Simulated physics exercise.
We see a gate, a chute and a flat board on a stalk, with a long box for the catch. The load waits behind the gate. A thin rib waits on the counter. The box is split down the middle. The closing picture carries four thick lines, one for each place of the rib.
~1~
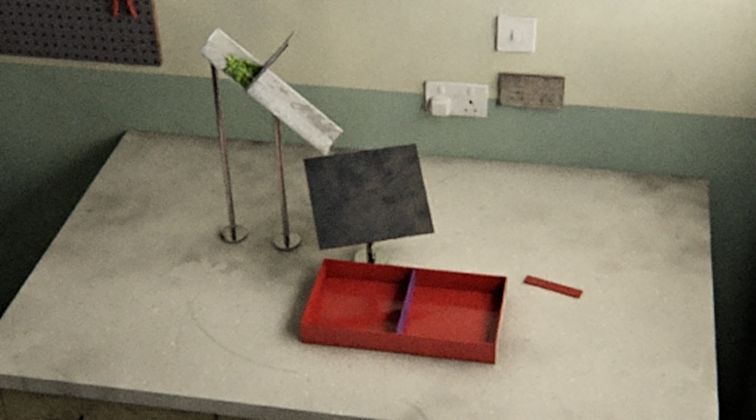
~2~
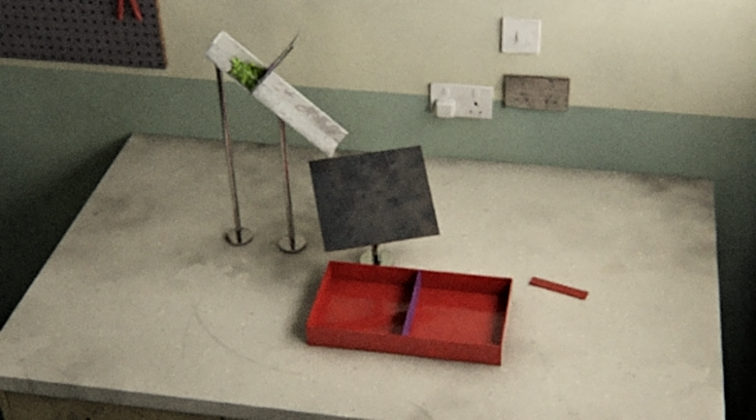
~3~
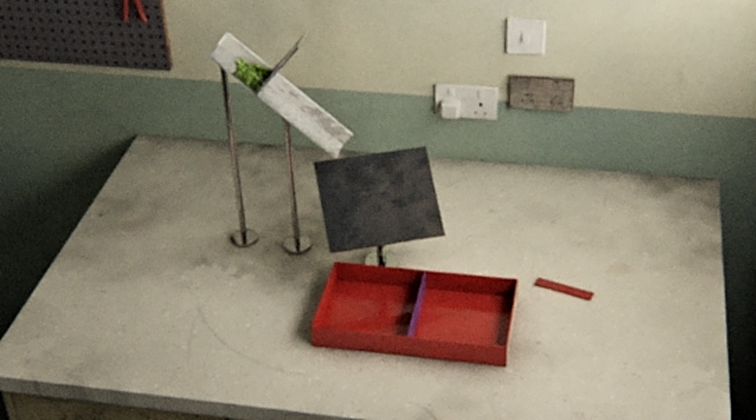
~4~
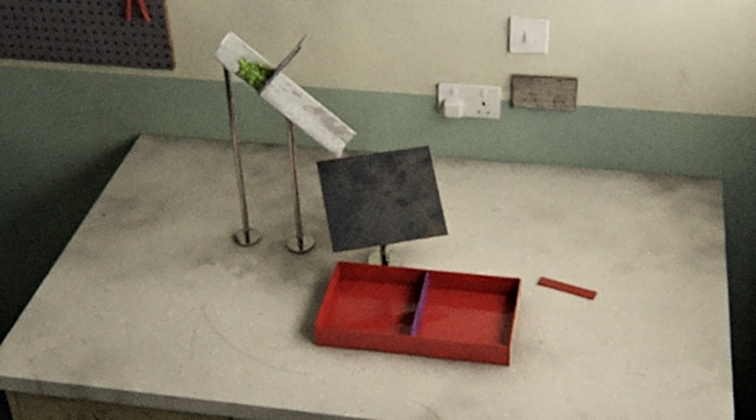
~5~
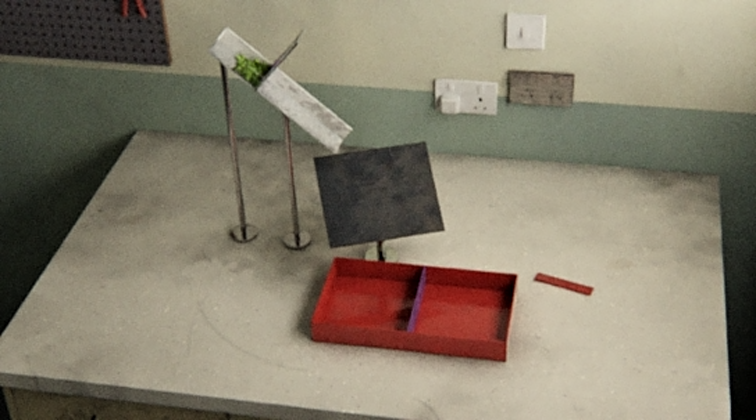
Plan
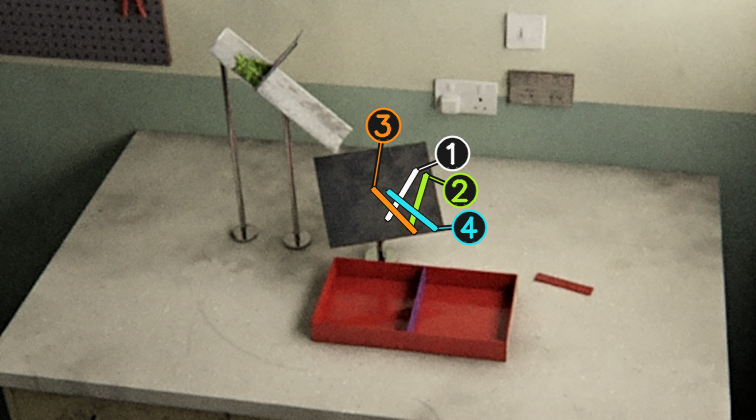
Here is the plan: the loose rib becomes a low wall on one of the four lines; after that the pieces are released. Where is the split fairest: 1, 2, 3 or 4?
4 works best here.
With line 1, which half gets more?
The left half.
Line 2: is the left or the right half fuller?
Left.
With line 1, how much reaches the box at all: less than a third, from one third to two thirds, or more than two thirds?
It is more than two thirds.
On the marked copy, line 1 from (415, 170) to (387, 218); line 2 from (426, 175) to (410, 228); line 3 from (373, 189) to (414, 231); line 4 from (389, 191) to (435, 228).
With 1, of what is caught, nearly all in the left half, a stray few in the right.
With 2, of what is caught, nearly all in the left half, a stray few in the right.
With 3, of what is caught, about a quarter in the left half, most in the right.
With 4, of what is caught, about half in the left half, about half in the right.
